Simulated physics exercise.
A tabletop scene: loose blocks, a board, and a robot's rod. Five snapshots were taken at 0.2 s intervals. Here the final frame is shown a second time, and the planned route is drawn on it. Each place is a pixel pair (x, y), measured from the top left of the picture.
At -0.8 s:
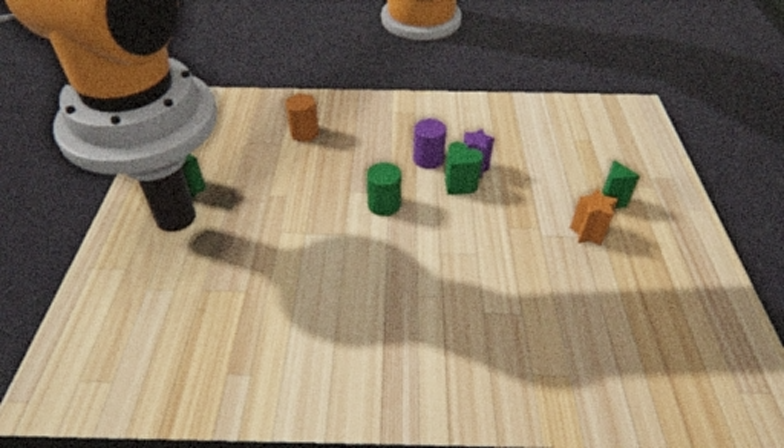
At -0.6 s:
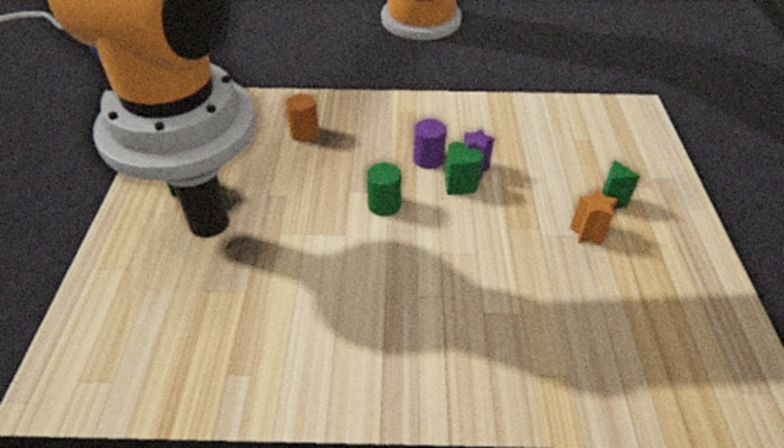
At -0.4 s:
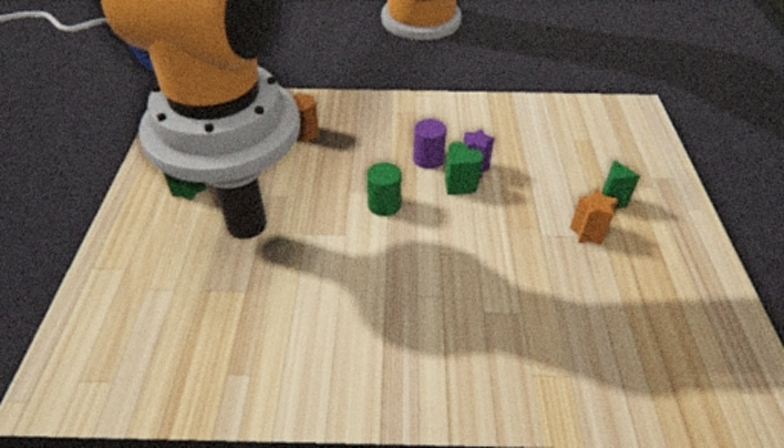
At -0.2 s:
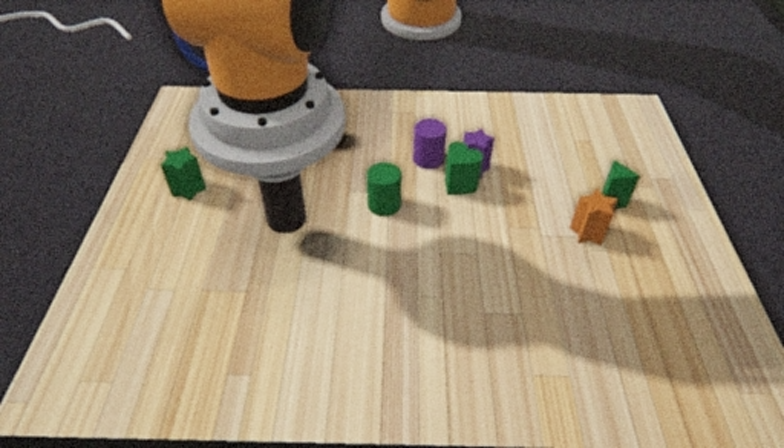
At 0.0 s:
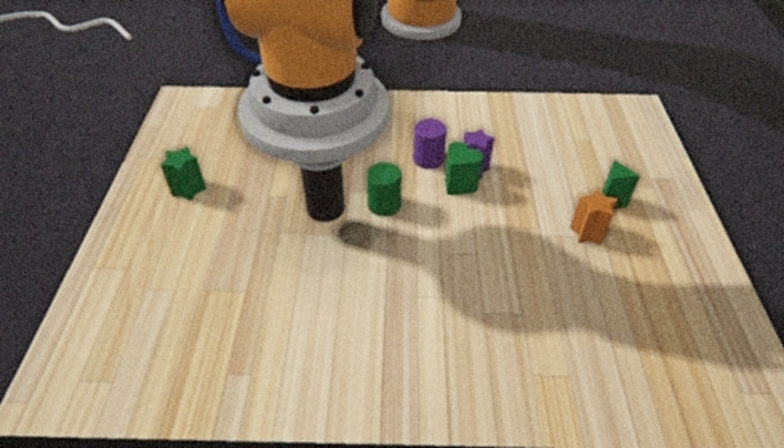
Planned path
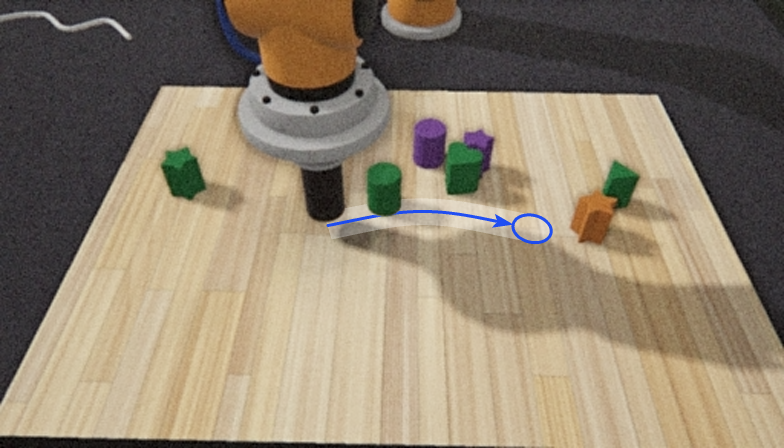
On a wooden tabletop, a robot's dark rod moves right toward a still green round block.
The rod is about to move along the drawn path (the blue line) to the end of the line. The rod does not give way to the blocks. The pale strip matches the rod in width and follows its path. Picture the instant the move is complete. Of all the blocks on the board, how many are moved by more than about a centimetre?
Expect one.
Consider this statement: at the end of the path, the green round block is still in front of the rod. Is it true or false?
False
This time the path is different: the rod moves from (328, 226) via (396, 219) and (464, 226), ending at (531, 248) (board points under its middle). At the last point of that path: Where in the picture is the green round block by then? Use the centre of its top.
In the picture, it is at (422, 163).
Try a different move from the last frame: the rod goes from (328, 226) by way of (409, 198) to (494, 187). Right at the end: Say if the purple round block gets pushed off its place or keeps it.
Once the rod is done, the purple round block remains in the old spot.
The line goes from (328, 226) through (395, 213) and (463, 215) to (532, 228).
The first path, step by step. One third of the way, rod at (396, 196); green round block at (416, 160).
Two thirds of the way, rod at (467, 198); green round block at (432, 155).
At the end, rod at (536, 212); green round block at (432, 155); green heart-shaped block unmoved.
